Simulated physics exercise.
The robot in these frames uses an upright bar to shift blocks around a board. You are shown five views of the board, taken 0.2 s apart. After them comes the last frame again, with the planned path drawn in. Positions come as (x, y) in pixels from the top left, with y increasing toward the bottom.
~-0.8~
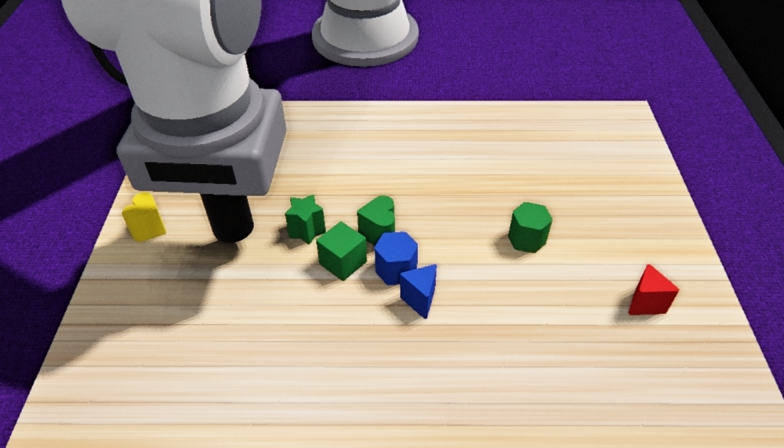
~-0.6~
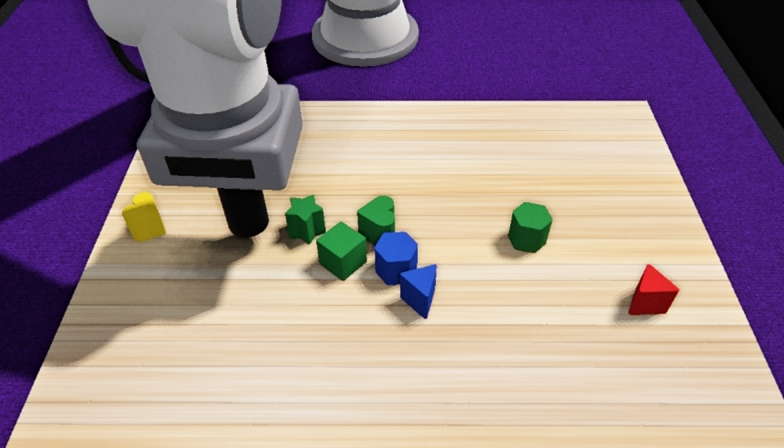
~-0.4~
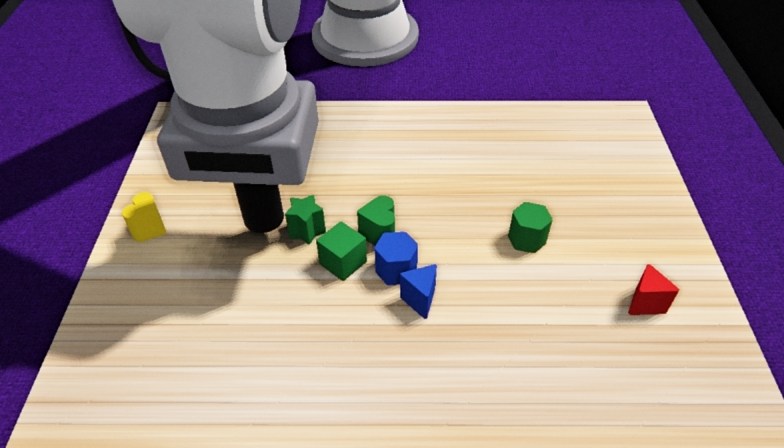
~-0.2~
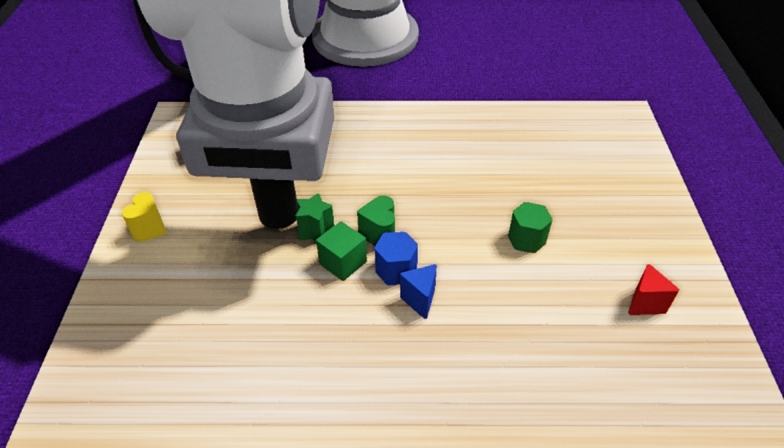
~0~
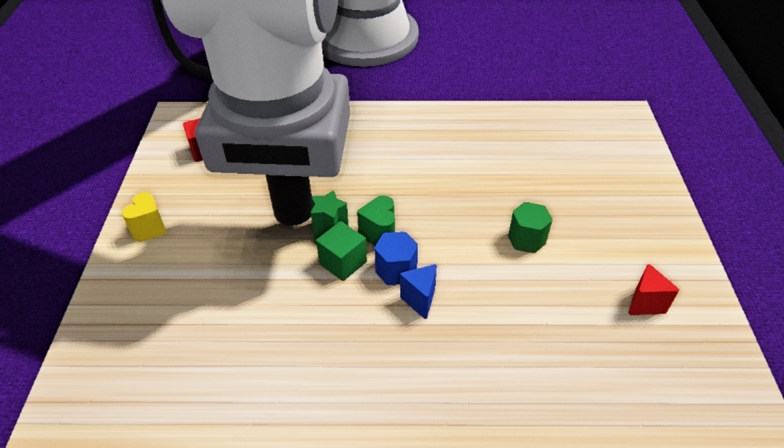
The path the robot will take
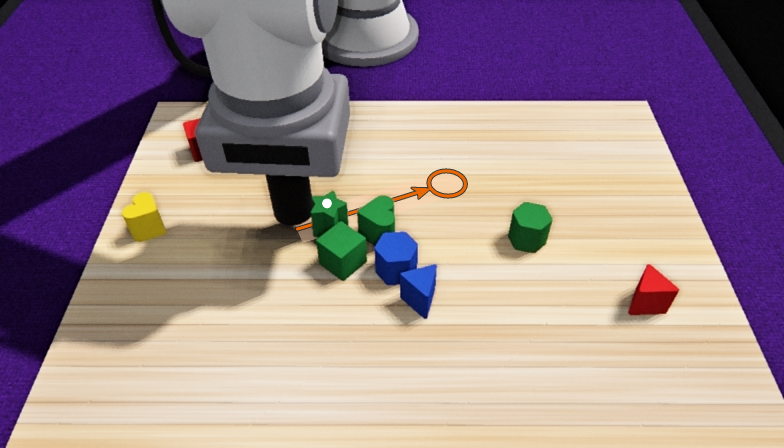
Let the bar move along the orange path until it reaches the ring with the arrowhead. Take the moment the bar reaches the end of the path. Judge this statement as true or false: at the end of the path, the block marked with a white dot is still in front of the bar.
False - the claim does not hold.
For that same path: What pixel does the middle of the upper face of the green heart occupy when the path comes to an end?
At (419, 218).
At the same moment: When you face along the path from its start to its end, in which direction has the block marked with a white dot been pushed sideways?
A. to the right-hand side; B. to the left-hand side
It's A.
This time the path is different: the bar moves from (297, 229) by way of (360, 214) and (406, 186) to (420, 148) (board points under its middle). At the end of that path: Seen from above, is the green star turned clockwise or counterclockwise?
My answer: Clockwise.
Path on the board, from (297, 229) directly to (447, 183); the dot is on the green star.
On the path given first. One third of the way, bar at (348, 196); green star at (379, 197), turned 25° clockwise; green heart at (403, 213).
Two thirds of the way, bar at (400, 180); green star at (416, 194), turned 65° clockwise; green heart at (419, 218), turned 45° clockwise.
At the end, bar at (449, 166); green star at (420, 193), turned 85° clockwise; green four-sided block in place; green heart at (419, 218), turned 45° clockwise.
